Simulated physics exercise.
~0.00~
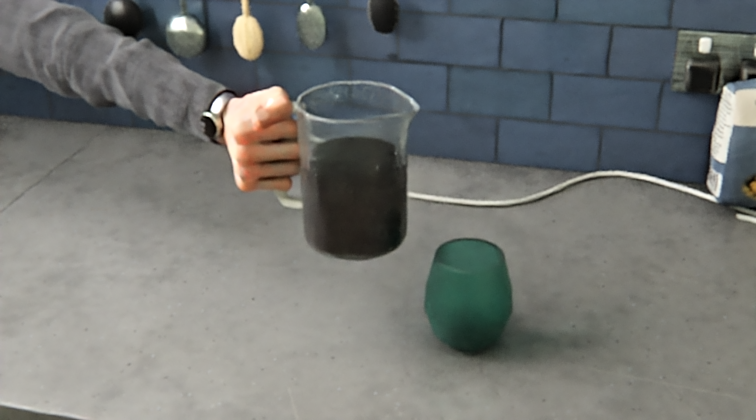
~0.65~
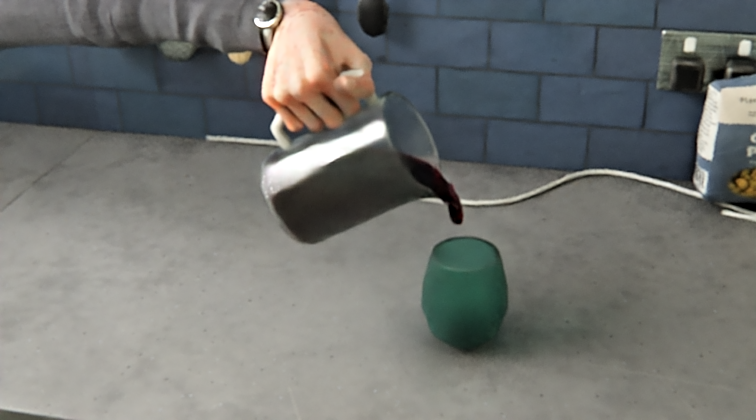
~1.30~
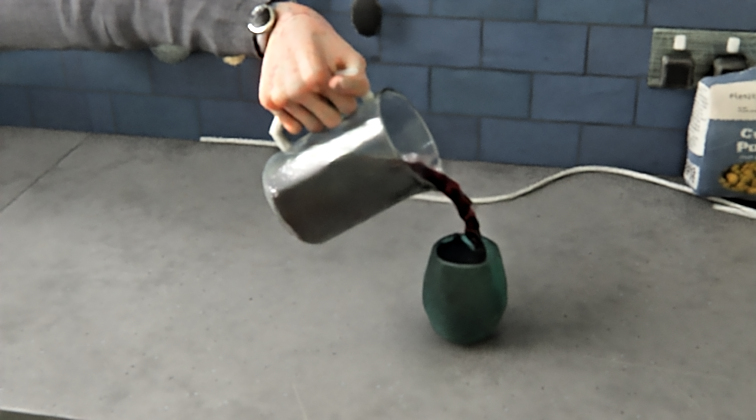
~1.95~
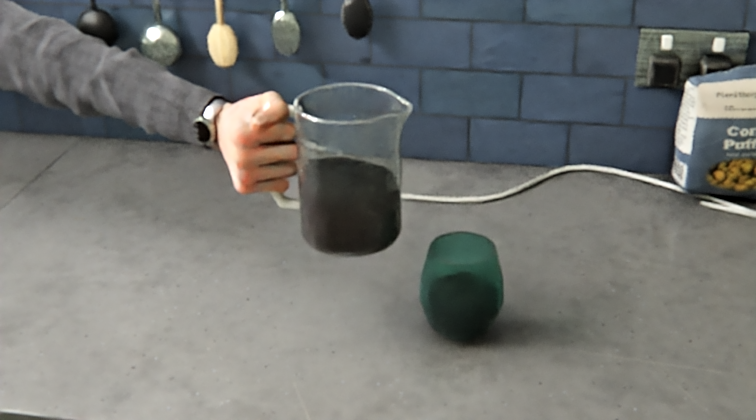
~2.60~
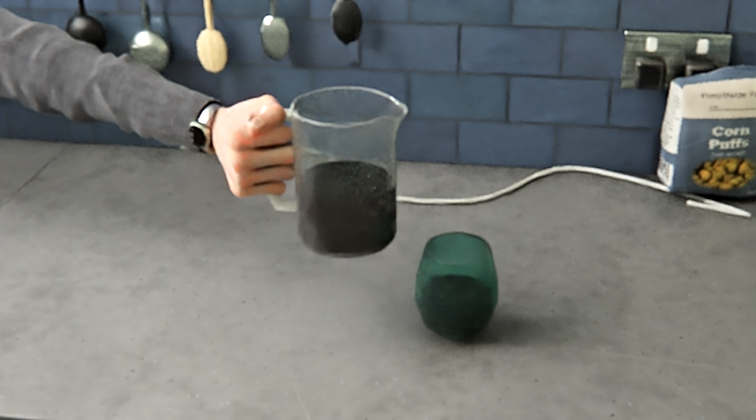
A hand tips a glass jug, pours dark red liquid into a green glass, then levels it.
